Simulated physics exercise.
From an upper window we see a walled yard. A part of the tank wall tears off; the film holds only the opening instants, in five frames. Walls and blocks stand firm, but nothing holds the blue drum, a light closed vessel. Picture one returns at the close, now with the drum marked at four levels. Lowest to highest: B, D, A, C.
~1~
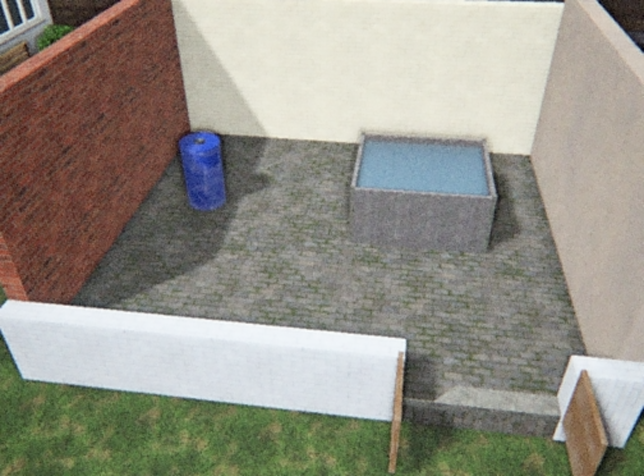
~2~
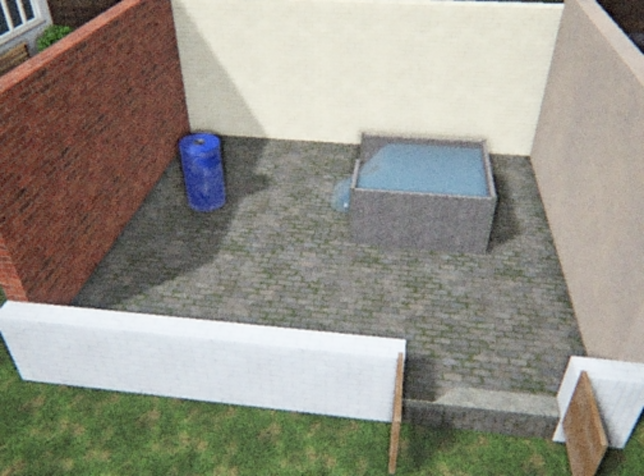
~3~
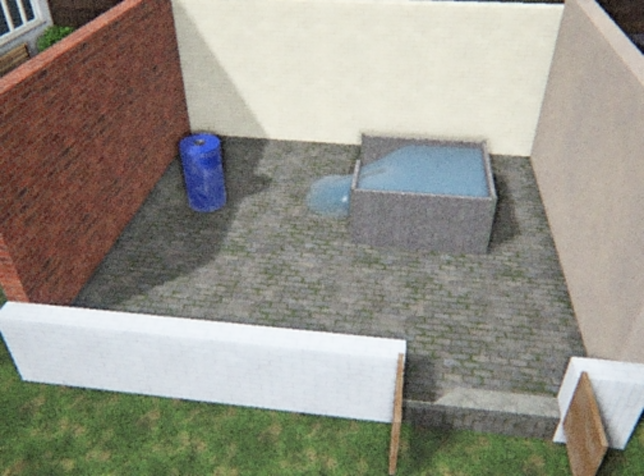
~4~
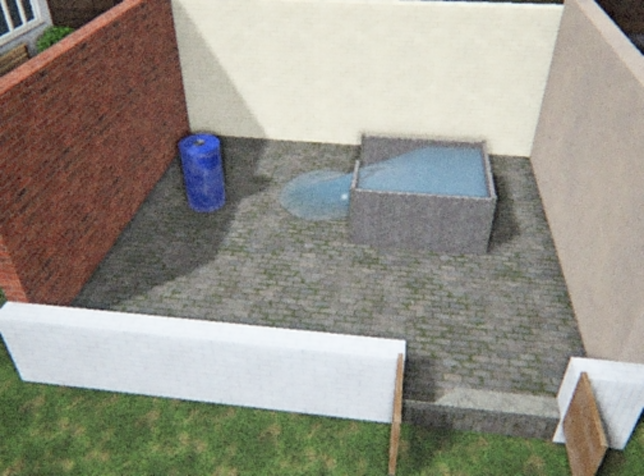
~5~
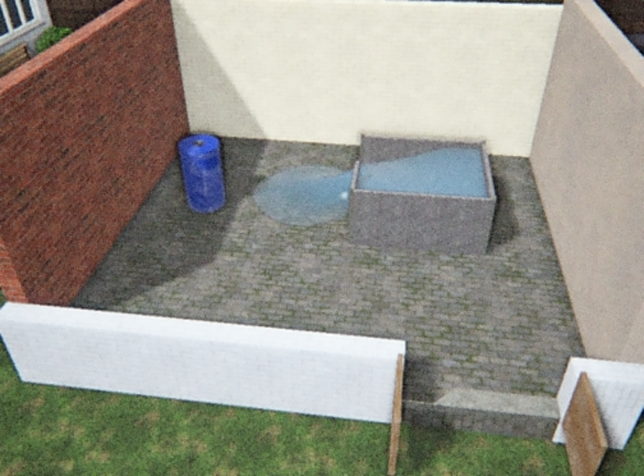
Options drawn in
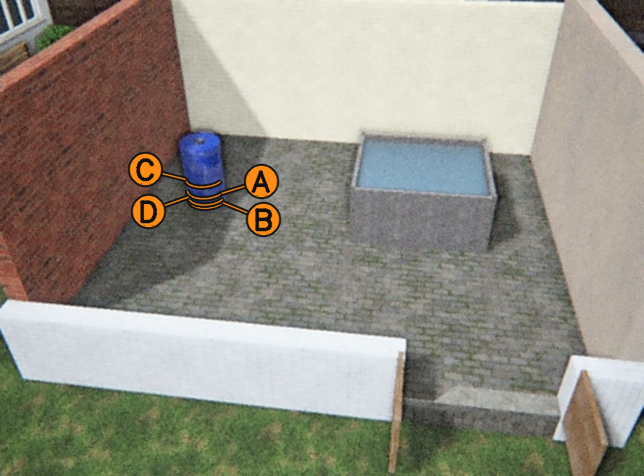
We see a walled yard from above, with a blue drum on the left and a full stone tank on the right; water pours from the tank's left side and spreads leftward across the paving in a widening puddle.
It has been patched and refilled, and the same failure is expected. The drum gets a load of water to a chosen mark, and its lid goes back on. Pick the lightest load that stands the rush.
Line C just does it.
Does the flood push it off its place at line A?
Yes, that goes wrong.
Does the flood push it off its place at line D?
Yes.
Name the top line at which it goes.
A it is.
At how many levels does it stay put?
One of them.
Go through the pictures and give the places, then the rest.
In the first frame, lid of the blue drum at (199, 142); tank full, its middle at (422, 168); open gate at (486, 351).
In the second frame, 1 % of the ground under water, its edge towards the drum at (336, 198).
In the third frame, 3 % of the ground under water, its edge towards the drum at (311, 197).
In the fourth frame, 5 % of the ground under water, its edge towards the drum at (285, 195).
In the fifth frame, lid of the blue drum at (199, 144); 7 % of the ground under water, its edge towards the drum at (259, 193).
In orange, A at (200, 198); B at (202, 208); C at (198, 187); D at (201, 205); from the bottom up B, D, A, C.
For line A, it is pushed about its own width away.
For line B, it is pushed about 7 times its own width away.
For line C, it does not move.
For line D, it is pushed about 6 times its own width away.
